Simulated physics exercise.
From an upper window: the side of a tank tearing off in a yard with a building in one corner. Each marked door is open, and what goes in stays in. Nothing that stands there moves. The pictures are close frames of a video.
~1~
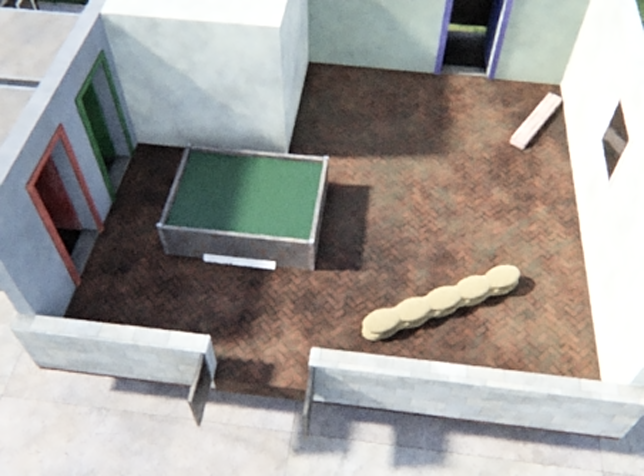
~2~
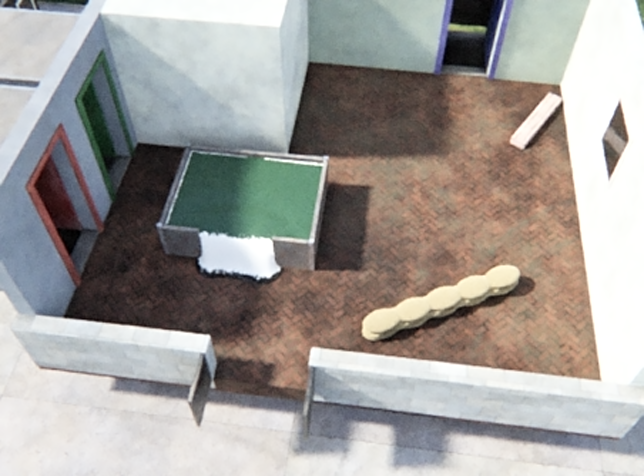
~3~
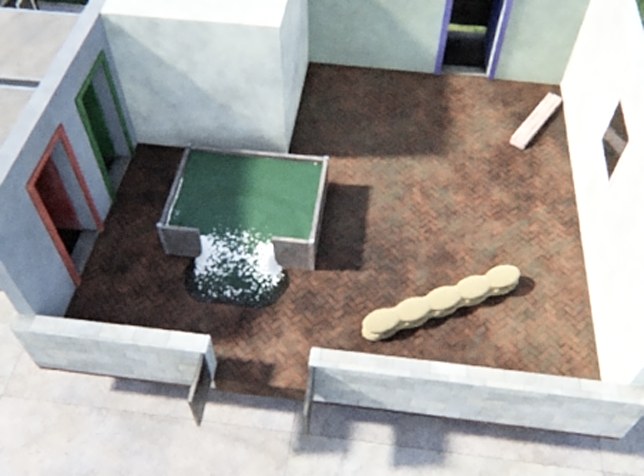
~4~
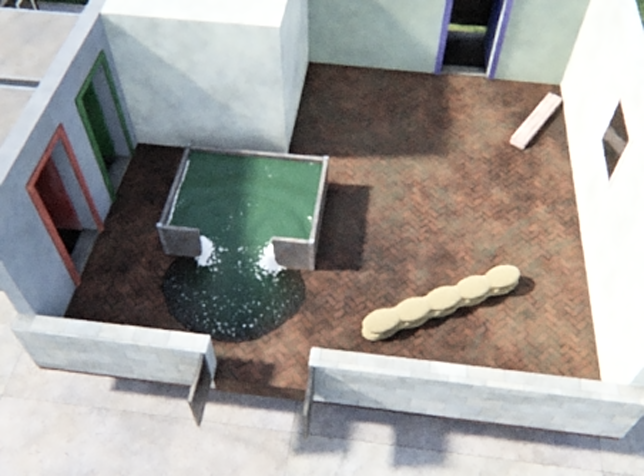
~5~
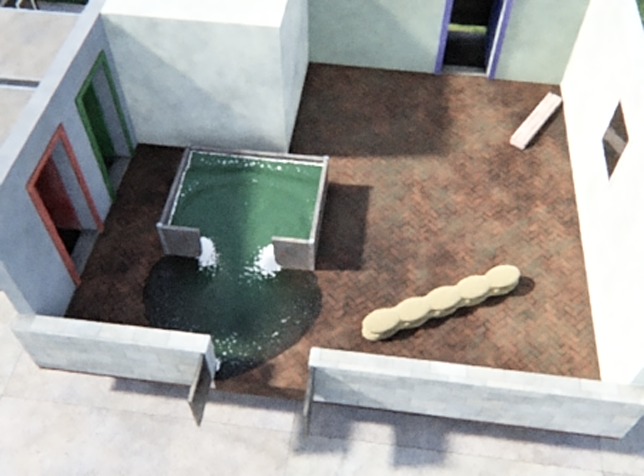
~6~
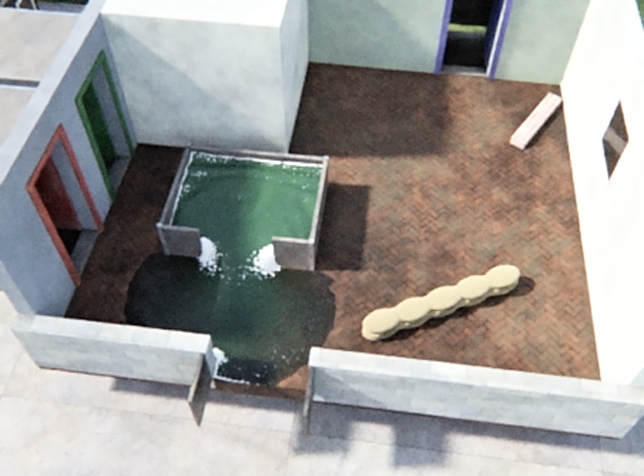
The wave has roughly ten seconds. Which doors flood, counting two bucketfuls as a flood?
The blue door holds within the limit; the red door holds within the limit; the green door floods.
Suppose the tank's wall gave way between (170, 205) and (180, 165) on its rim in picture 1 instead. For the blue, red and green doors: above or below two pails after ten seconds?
In short: The blue one keeps below it; the red one passes that mark; the green one takes more.
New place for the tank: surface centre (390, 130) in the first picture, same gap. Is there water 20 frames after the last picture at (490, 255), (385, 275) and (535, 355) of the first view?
One after the other: Wet, flooded, no water.
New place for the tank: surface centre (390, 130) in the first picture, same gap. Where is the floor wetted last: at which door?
The blue one.
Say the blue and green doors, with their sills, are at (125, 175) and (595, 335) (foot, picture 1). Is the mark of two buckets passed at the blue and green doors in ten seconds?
Blue lets more in, green keeps below it.
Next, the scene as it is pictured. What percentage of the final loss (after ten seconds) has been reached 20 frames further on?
About 50 per cent.
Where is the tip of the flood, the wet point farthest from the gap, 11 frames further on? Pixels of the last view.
At about (476, 394).
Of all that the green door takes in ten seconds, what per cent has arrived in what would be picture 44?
Close to 20 %.
A moment on, water covers 15 % of the floor; the blue door not reached, the red door not reached, the green door not reached.
Next, water covers 20 % of the floor; the blue door not reached, the red door wet at the sill, nothing in, the green door not reached.
Then, water covers 30 % of the floor; the blue door not reached, the red door wet at the sill, nothing in, the green door wet at the sill, nothing in.
Later, water covers 40 % of the floor; the blue door not reached, the red door under two buckets in, the green door under two buckets in.
In the end, water covers 50 % of the floor; the blue door not reached, the red door under two buckets in, the green door over two buckets in.
